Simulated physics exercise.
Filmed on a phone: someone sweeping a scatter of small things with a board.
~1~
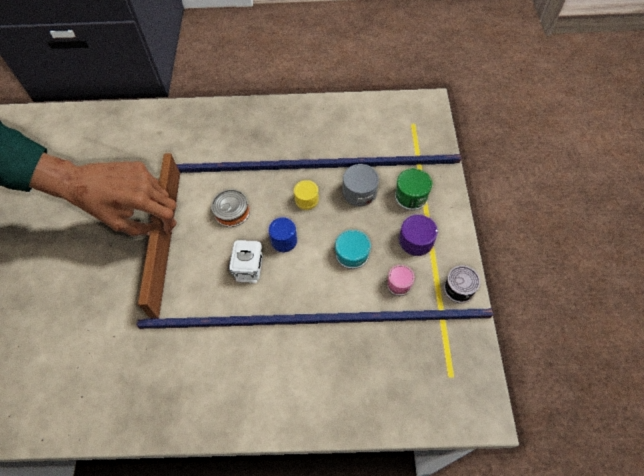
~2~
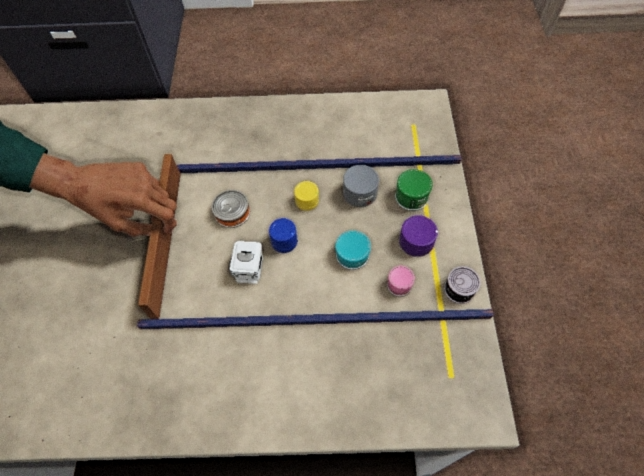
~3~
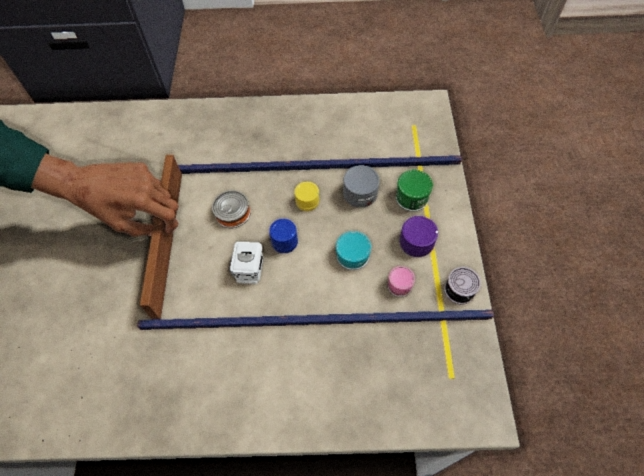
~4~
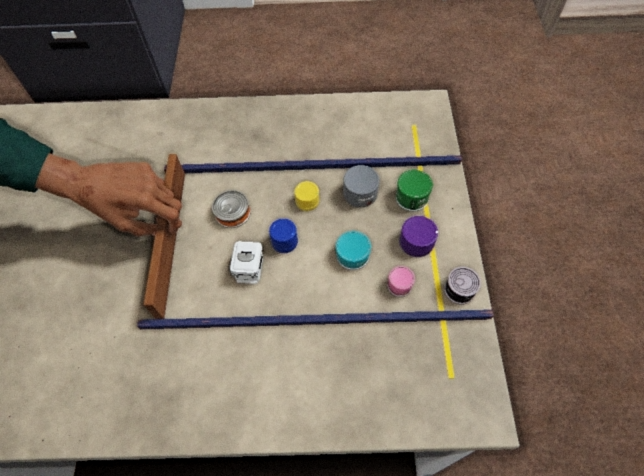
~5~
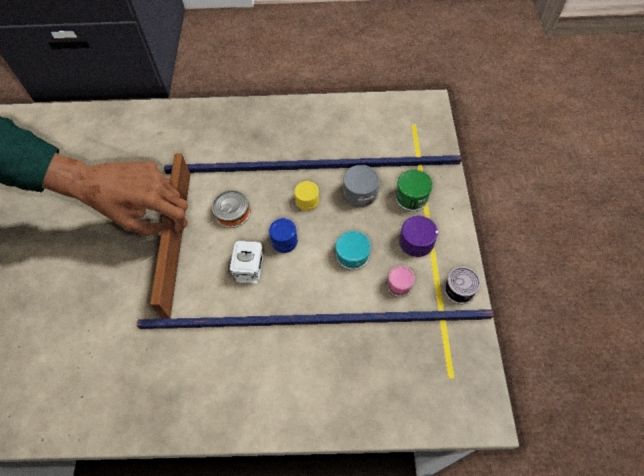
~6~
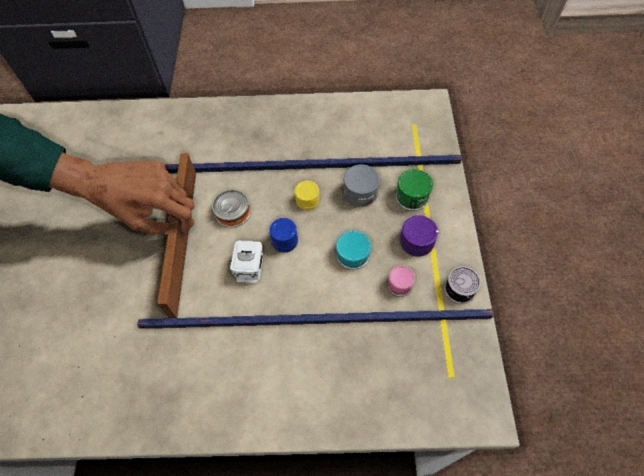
In the video, a hand holds a wooden board upright between two dark blue rails on a table and slides it slightly to the right, toward a scatter of small colourful lids, tins and pots, which stay still.
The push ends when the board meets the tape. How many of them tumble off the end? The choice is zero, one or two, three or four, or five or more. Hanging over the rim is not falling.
In the end the number that fall off is one or two.
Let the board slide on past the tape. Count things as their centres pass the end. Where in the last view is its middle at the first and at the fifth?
About (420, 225), then (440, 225).
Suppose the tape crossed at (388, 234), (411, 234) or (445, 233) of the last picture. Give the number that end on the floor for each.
Down on the floor: 0, 0 and 5.
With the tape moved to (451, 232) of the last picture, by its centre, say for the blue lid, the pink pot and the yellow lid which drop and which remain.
The blue lid remains up, the pink pot stays on, the yellow lid remains up.
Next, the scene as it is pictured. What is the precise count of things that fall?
It comes to 1.
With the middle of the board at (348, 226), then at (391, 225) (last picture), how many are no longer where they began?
By then 8, and 9.
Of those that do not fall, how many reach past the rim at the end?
Overhanging: 4.
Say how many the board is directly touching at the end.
That makes 5.
Soon after, none off yet; black pot at rest near (462, 285); green tin at rest near (414, 190); purple lid at rest near (419, 236).
After that, none off yet; black pot at rest near (462, 285); green tin displaced about its own width near (450, 197); purple lid displaced about its own width near (452, 227).
In the end, the number that fall off is one or two; gone, green tin.
